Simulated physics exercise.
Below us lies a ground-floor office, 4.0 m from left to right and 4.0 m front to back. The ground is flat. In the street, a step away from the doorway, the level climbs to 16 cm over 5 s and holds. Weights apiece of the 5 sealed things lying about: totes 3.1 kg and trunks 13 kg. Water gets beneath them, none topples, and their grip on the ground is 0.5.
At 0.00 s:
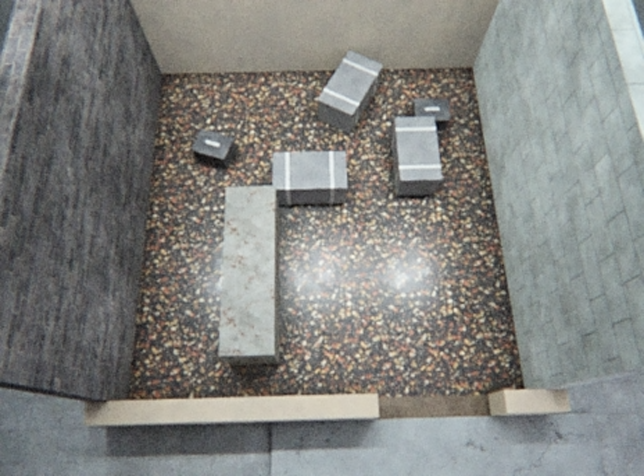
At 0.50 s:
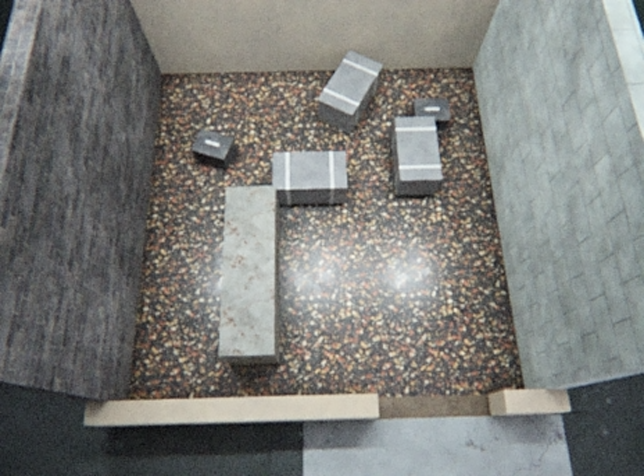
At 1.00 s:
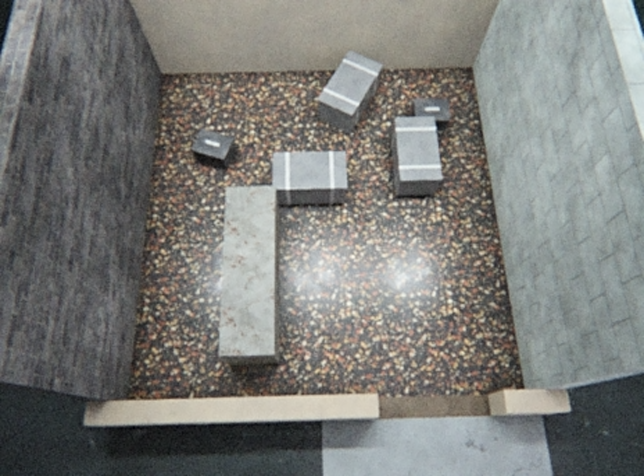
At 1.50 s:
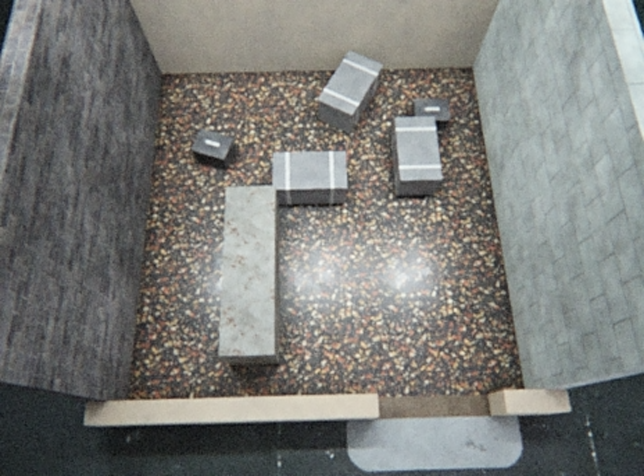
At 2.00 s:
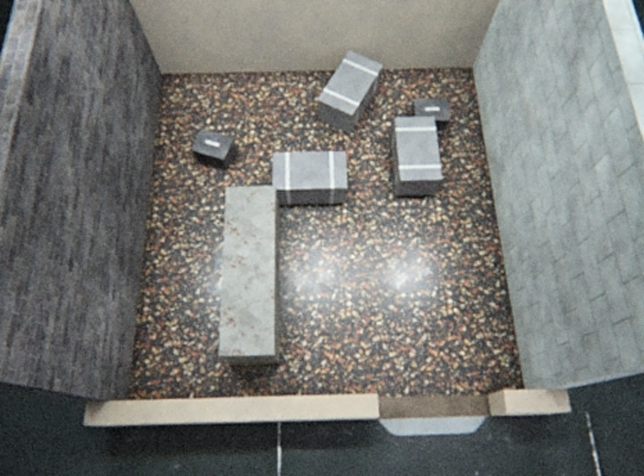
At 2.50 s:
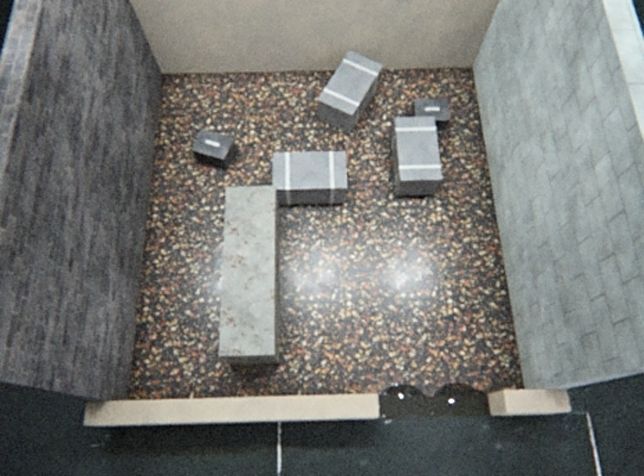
Roofless room with speckled floor and motionless grey boxes, dark water covering the paving outside, shrinking the pale doorstep and edging into the doorway.
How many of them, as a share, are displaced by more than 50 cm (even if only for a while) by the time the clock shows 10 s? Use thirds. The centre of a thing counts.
Share: At least two thirds.
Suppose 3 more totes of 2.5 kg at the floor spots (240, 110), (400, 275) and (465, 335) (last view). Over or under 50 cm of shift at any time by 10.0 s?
In turn: Past it, over, more.
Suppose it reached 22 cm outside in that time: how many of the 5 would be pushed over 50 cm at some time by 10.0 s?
Then 5.
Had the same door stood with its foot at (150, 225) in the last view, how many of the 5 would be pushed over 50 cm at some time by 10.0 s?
Then 2.
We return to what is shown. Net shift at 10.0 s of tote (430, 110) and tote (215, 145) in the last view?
In that order: 120 cm, 10 cm.
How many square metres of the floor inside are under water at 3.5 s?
Roughly 1.0 m2.
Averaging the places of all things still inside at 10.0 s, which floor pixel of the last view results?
At about (278, 112).
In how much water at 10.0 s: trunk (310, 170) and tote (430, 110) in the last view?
Roughly 5 and 9 cm.
After 3.5 s 0 of 5 are over 50 cm from their spots; 0 afloat.
After 4.5 s 0 of 5 are over 50 cm from their spots; 0 afloat.
After 7.0 s 0 of 5 are over 50 cm from their spots; 0 afloat.
After 10.0 s 4 of 5 are over 50 cm from their spots, and 4 have been at some point; 3 afloat.
